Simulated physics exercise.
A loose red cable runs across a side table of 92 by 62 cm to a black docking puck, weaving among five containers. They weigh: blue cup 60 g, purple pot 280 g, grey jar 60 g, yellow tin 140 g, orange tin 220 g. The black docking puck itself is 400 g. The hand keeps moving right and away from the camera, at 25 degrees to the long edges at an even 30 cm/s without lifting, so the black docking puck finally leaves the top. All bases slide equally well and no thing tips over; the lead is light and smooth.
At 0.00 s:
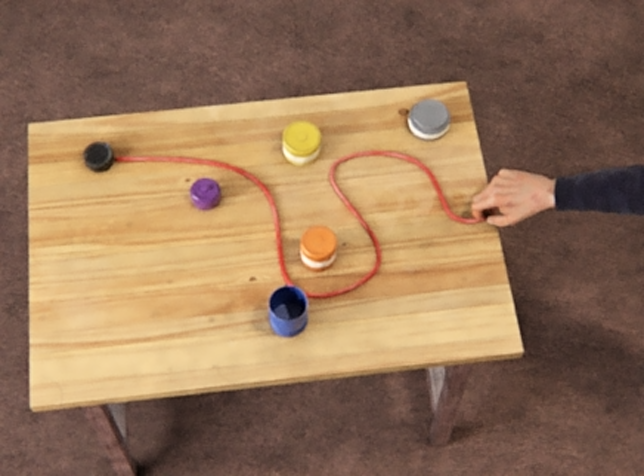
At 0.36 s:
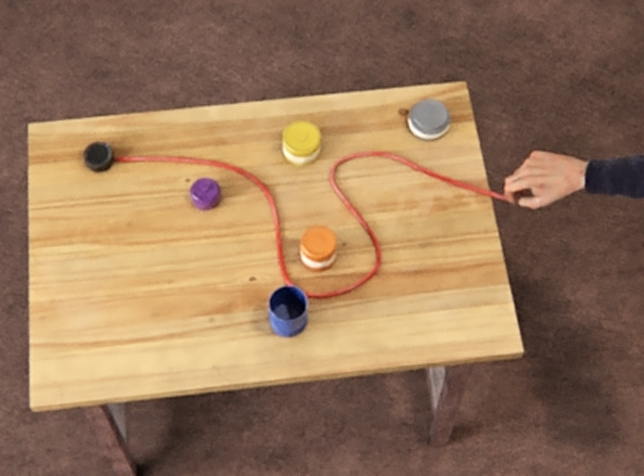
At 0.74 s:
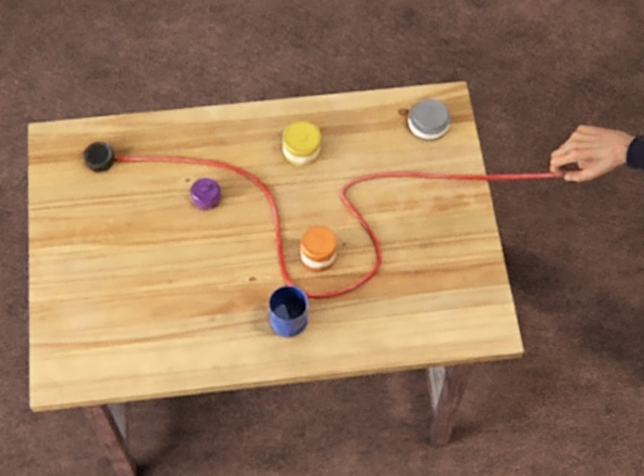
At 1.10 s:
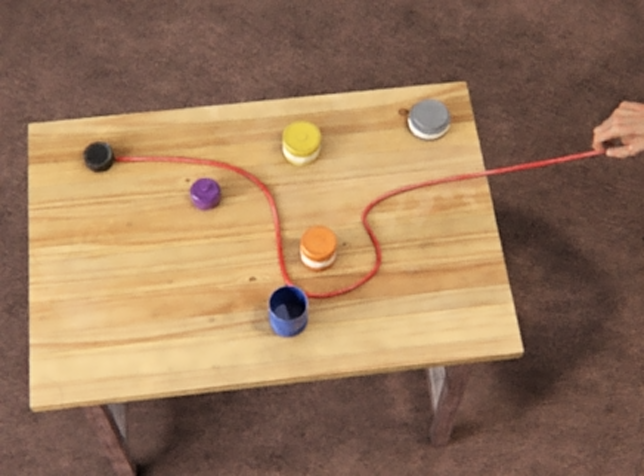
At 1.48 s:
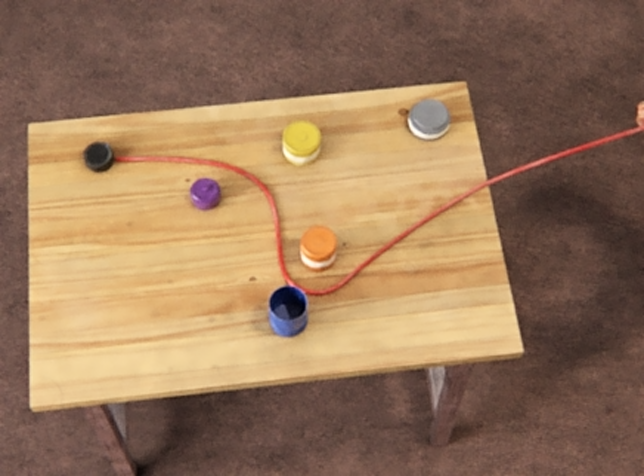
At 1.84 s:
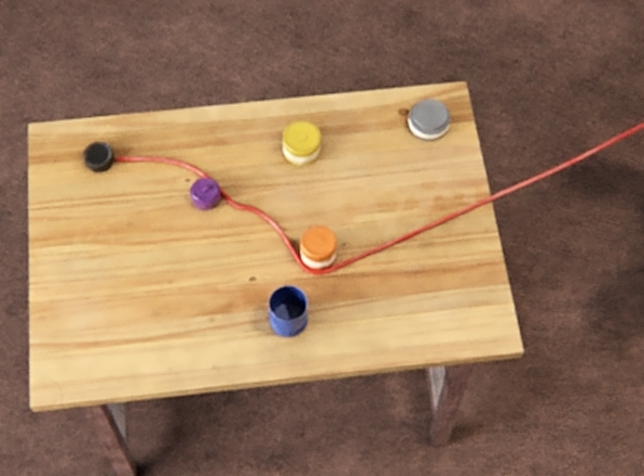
In the video, a hand at the right pulls a red cable rightward and away across a wooden table until the hand leaves view, straightening the cable's curves and drawing it against the orange tin, while the black puck and five containers stay still.
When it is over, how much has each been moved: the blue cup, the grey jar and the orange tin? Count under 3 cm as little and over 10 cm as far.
The blue cup stays about where it is, the grey jar slides into the middle band, the orange tin ends far away.
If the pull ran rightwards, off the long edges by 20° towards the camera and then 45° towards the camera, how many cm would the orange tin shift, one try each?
In turn about 16 cm, 6 cm.
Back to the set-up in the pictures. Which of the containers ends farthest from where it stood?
The orange tin.
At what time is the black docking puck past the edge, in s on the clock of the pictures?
At about 5.2 s.
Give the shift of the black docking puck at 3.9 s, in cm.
About 40 cm.
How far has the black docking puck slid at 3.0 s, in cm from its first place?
About 12 cm.
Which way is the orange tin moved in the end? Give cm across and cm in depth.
About 9 cm right and 27 cm away.
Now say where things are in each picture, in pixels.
Shows, docking puck (98, 154); blue cup (288, 303); grey jar (430, 113); orange tin (319, 241); lead through (383, 153) (378, 247) (280, 249) (204, 162); 0 cm pulled, in the first picture.
Shows, lead through (332, 179) (280, 249); 8 cm pulled, in the second picture.
Shows, lead through (353, 182) (280, 249); 19 cm pulled, in the third picture.
Shows, lead through (402, 190) (280, 249); 30 cm pulled, in the fourth picture.
Shows, lead through (463, 196) (280, 249); 41 cm pulled, in the fifth picture.
Shows, docking puck (98, 154); blue cup (288, 303); grey jar (430, 113); orange tin (319, 241); lead through (577, 160) (439, 222) (297, 257) (200, 172); 52 cm pulled, in the sixth picture.
After 3.0 s the black docking puck has slid 13 cm; shifted so far, orange tin 28 cm.
After 3.9 s the black docking puck has slid 39 cm; shifted so far, orange tin 28 cm, yellow tin 3 cm, grey jar 2 cm.
After 4.8 s the black docking puck has slid 66 cm; shifted so far, orange tin 29 cm, grey jar 4 cm, yellow tin 3 cm.
After 5.6 s the black docking puck is off the top; shifted so far, orange tin 29 cm at (345, 116), grey jar 5 cm at (432, 94), yellow tin 3 cm, blue cup 0 cm at (288, 303).
